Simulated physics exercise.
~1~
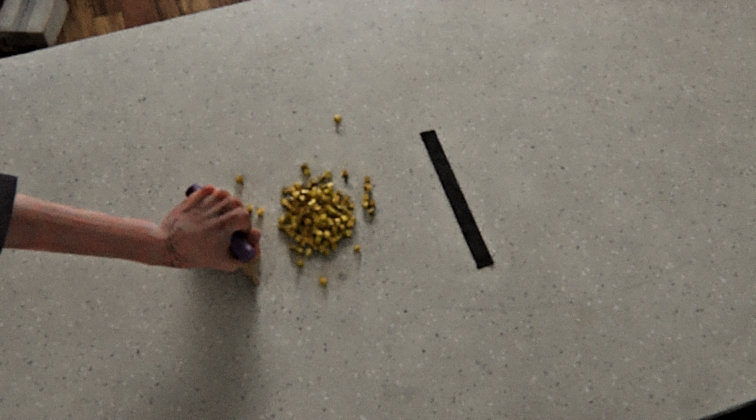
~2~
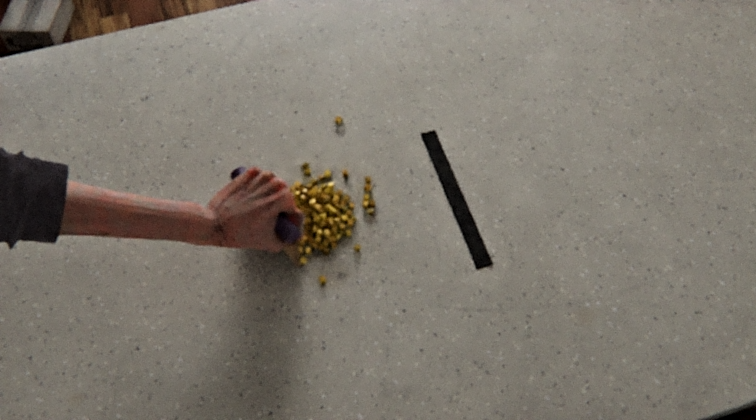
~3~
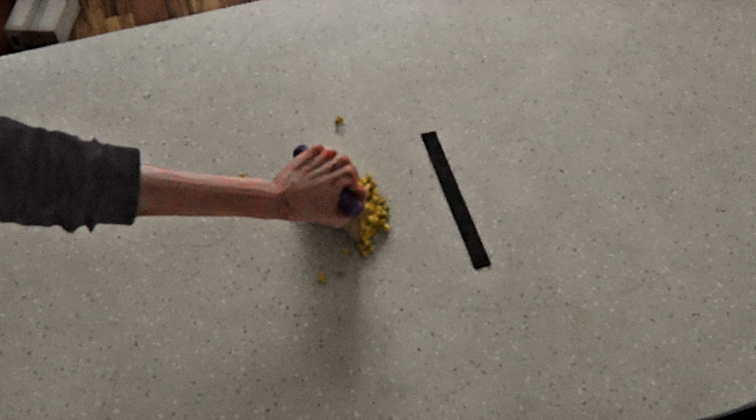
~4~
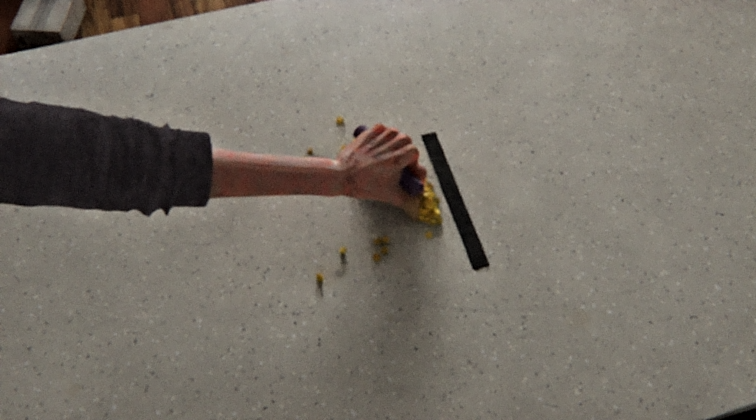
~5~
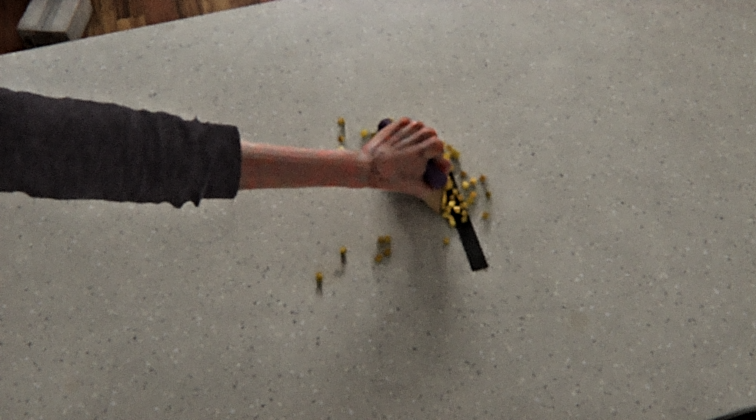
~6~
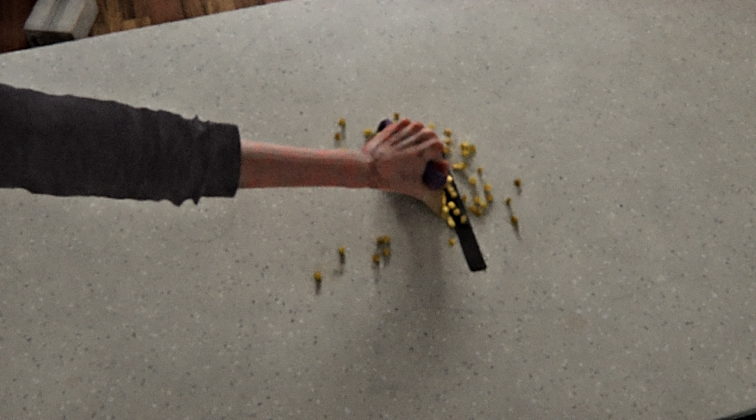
On a speckled grey surface, a hand pushes yellow pieces right, scattering them around a black strip.
